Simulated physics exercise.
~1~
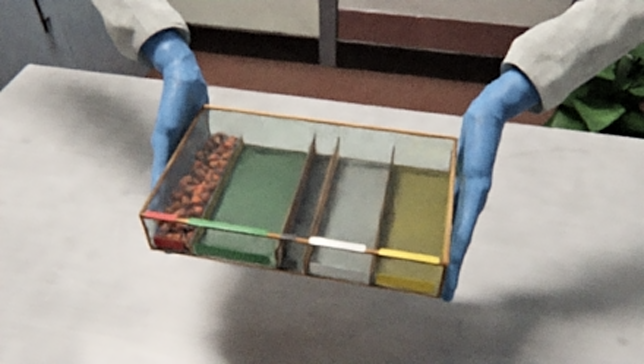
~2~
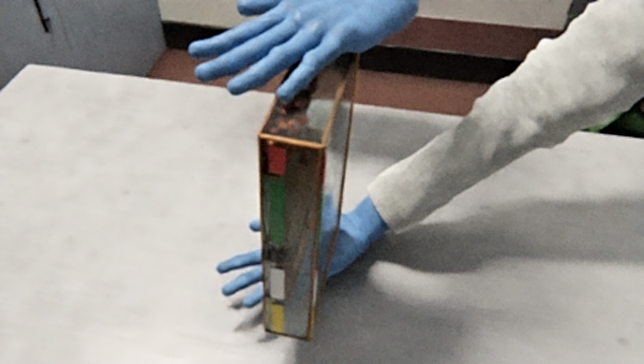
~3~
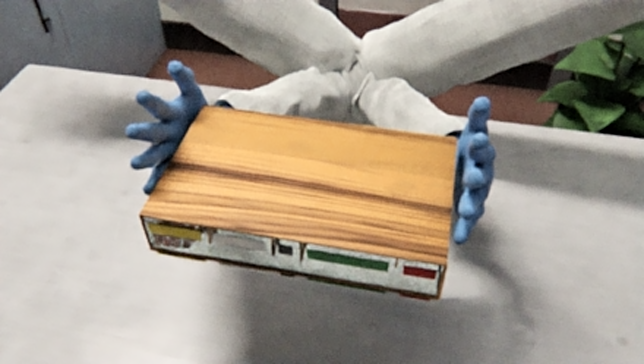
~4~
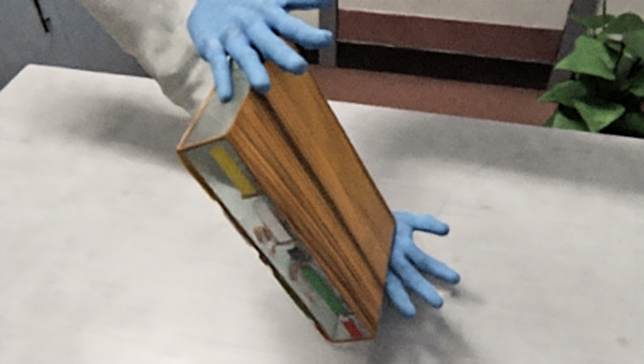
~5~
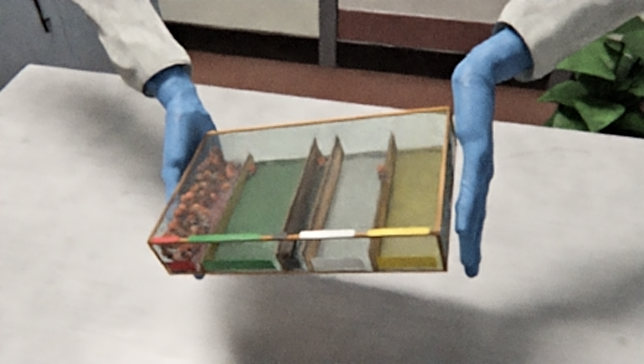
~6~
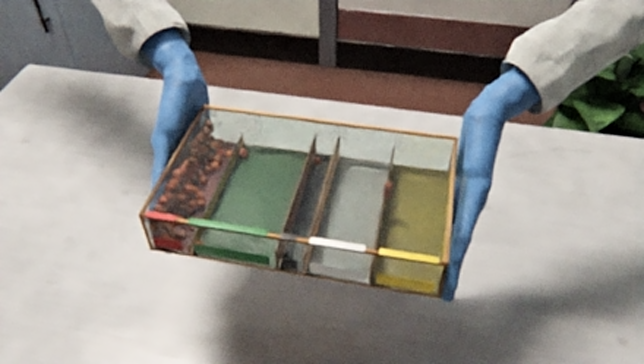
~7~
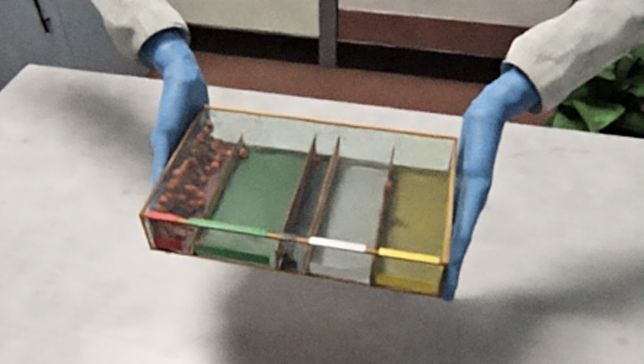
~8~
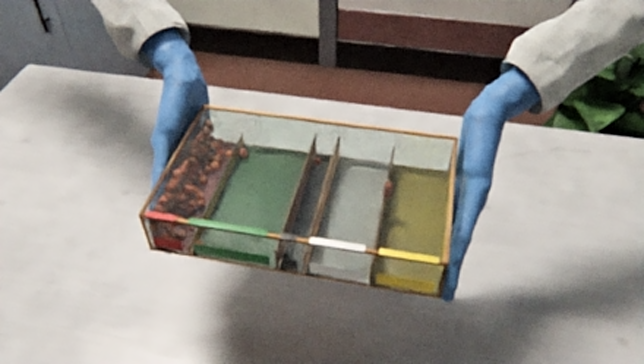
Blue-gloved hands held a clear-lidded box with reddish-brown pellets in its left, red-marked compartment, turned it over until its wooden underside showed, then kept turning it upright again, and it came to rest with nearly all the pellets back in that compartment.
